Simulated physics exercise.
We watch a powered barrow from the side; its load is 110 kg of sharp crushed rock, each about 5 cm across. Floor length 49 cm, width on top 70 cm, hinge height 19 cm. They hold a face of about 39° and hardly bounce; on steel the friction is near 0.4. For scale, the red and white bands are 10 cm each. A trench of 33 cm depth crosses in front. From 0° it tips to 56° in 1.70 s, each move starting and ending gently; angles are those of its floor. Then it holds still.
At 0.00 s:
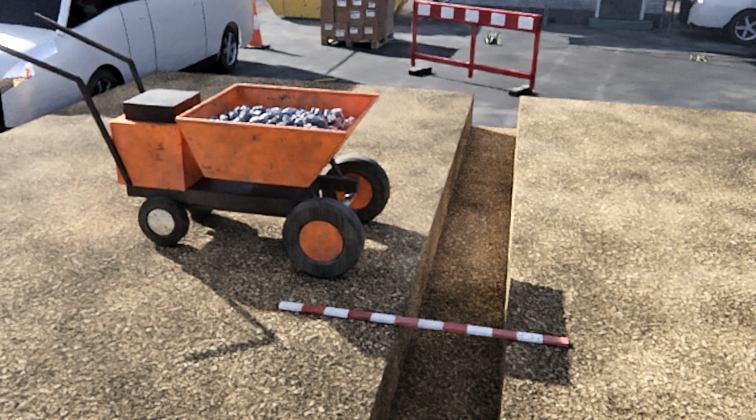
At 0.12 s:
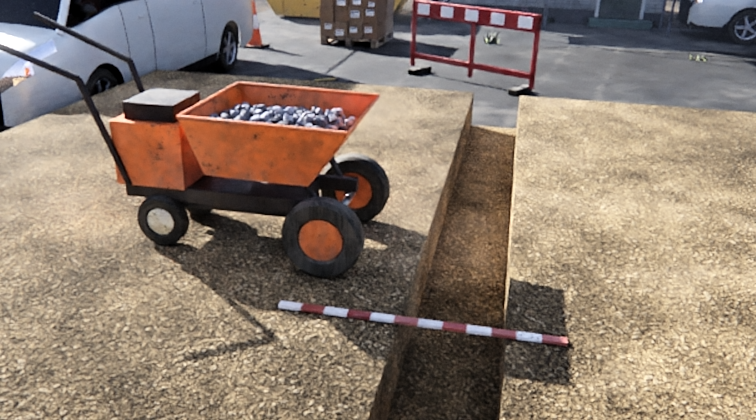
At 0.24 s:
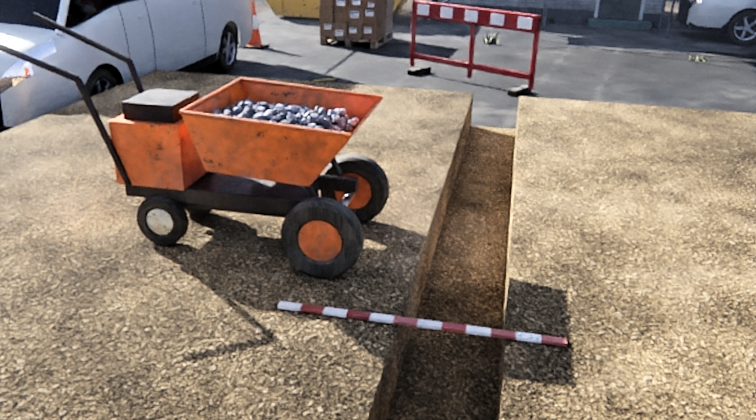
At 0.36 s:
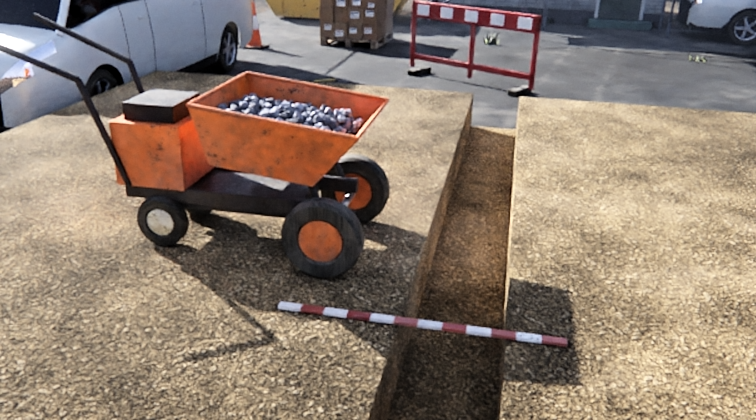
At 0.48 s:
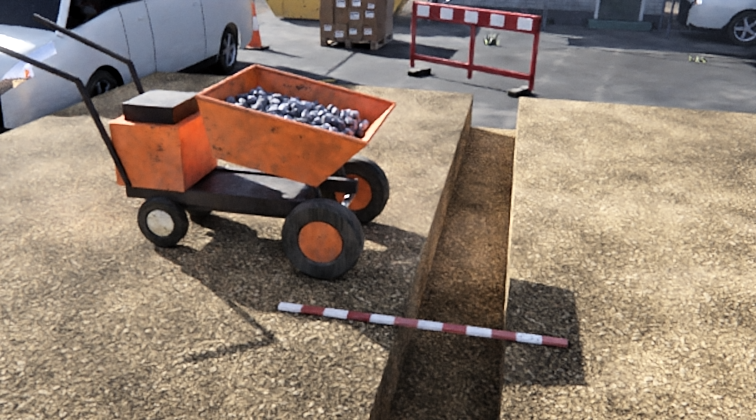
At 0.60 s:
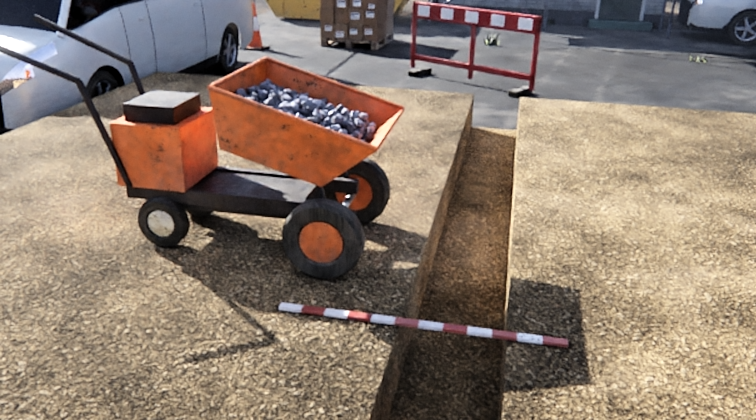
The orange tray of grey stones tilts gradually forward to the right on its barrow.
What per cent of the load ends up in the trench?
About 7 per cent.
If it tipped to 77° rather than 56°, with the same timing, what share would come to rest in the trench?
Then about 100 per cent.
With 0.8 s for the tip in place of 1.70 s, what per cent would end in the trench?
Then about 20 per cent.
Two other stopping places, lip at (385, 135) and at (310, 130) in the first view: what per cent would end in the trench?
Near 5 per cent from the first place, 5 from the second.
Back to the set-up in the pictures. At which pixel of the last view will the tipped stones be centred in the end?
Around (476, 313).
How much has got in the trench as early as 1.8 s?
About 0 per cent by then.
After 1.3 s the floor is at 47°; 100 % in the tray; the foremost stones are at (411, 170).
After 1.8 s the floor is at 56°; 99 % in the tray, 1 % in the trench; the foremost stones are at (453, 201).
After 2.2 s the floor is at 56°; 95 % in the tray, 5 % in the trench; the foremost stones are at (489, 298).
After 4.1 s the floor is at 56°; 93 % in the tray, 7 % in the trench; the foremost stones are at (500, 314).
